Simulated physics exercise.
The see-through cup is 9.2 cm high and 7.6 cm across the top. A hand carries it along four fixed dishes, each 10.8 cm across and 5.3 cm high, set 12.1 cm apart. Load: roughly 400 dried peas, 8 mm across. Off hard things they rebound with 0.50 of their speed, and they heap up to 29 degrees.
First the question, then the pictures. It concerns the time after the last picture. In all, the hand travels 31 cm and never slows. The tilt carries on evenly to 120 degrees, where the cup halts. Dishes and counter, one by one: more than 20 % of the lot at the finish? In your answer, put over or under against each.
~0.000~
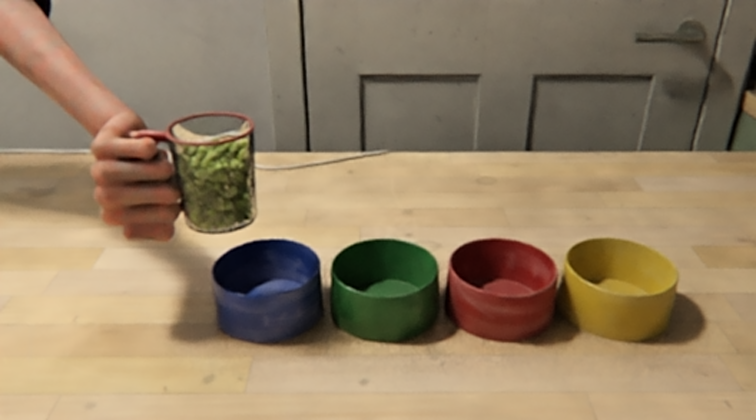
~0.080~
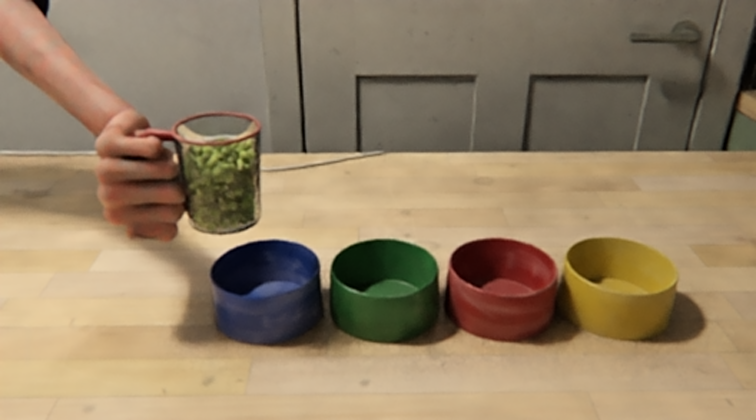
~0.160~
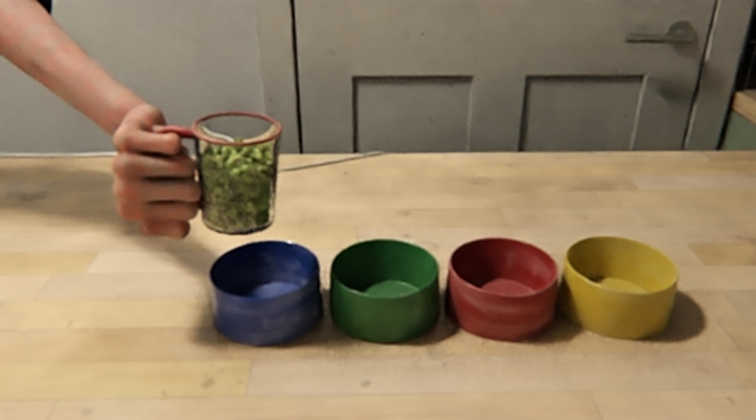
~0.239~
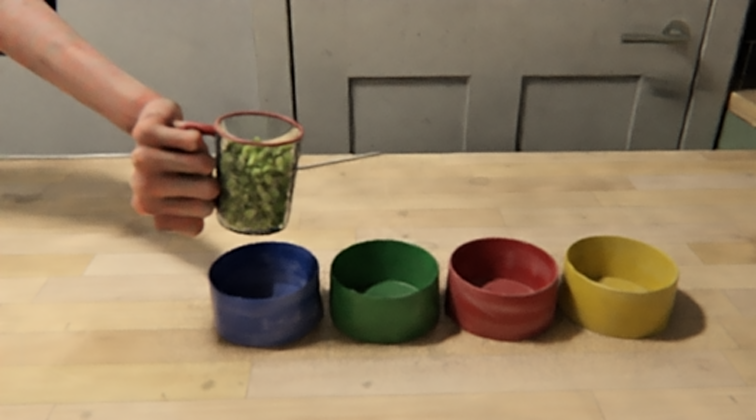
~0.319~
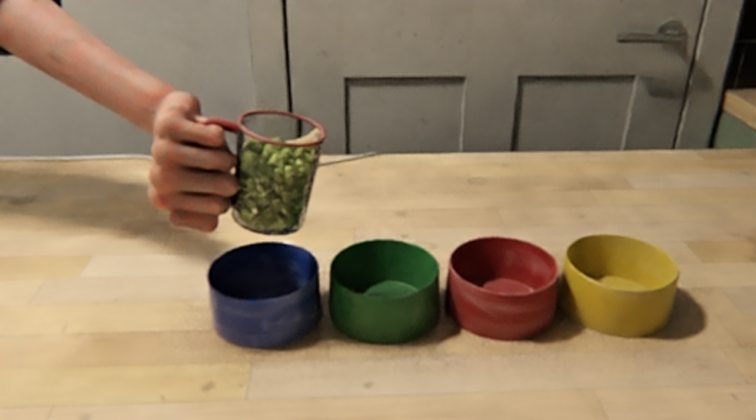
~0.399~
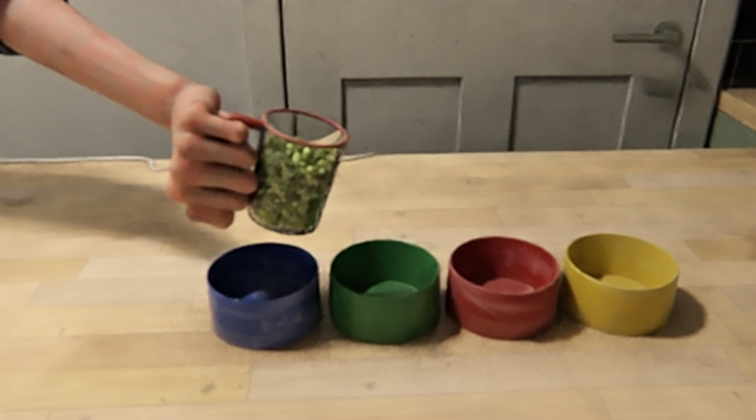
Red - under; blue - under; green - under; yellow - over; counter - under.
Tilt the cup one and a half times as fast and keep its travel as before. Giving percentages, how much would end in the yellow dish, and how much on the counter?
It would be yellow 100 and counter 0.
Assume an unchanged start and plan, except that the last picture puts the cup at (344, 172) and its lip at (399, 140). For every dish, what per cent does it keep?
Red 0; blue 0; green 0; yellow 100.
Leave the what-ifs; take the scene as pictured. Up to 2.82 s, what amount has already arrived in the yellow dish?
Estimate to date: Some 100 %.
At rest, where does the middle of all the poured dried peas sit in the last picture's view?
Centre at rest: Approx. (611, 284) px.
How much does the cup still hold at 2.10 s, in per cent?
I'd estimate some 95 per cent of the load.
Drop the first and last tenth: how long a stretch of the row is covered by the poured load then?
Spread: Around 6 cm.
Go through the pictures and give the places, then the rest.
In the first frame, cup at (216, 174), tilt 0 degrees, lip at (252, 128), moved 0.0 cm; middle of the pieces at (219, 182); blue dish at (267, 266); green dish at (385, 266); red dish at (503, 265); yellow dish at (621, 265).
In the second frame, cup at (221, 174), tilt 1 degrees, lip at (259, 129), moved 0.6 cm; middle of the pieces at (224, 183).
In the third frame, cup at (238, 174), tilt 5 degrees, lip at (280, 131), moved 2.2 cm; middle of the pieces at (240, 183).
In the fourth frame, cup at (256, 174), tilt 8 degrees, lip at (302, 133), moved 4.0 cm; middle of the pieces at (257, 183).
In the fifth frame, cup at (275, 174), tilt 12 degrees, lip at (324, 136), moved 5.8 cm; middle of the pieces at (275, 183).
In the sixth frame, cup at (294, 173), tilt 16 degrees, lip at (347, 138), moved 7.6 cm; middle of the pieces at (293, 182); blue dish at (263, 270); green dish at (385, 267); red dish at (504, 263); yellow dish at (621, 260). Its pace works out near 45 degrees a second; the hand travels 22 cm a second.
After 1.42 s, tilt 64 degrees; cup holds 100 %.
Then, at 2.10 s, tilt 96 degrees; cup holds 95 %, yellow 5 %.
Then, at 2.82 s, tilt 120 degrees; cup holds 0 %, yellow 100 %.
By 3.2 s all is still; red 0 %, blue 0 %, green 0 %, yellow 100 %, counter 0 %.
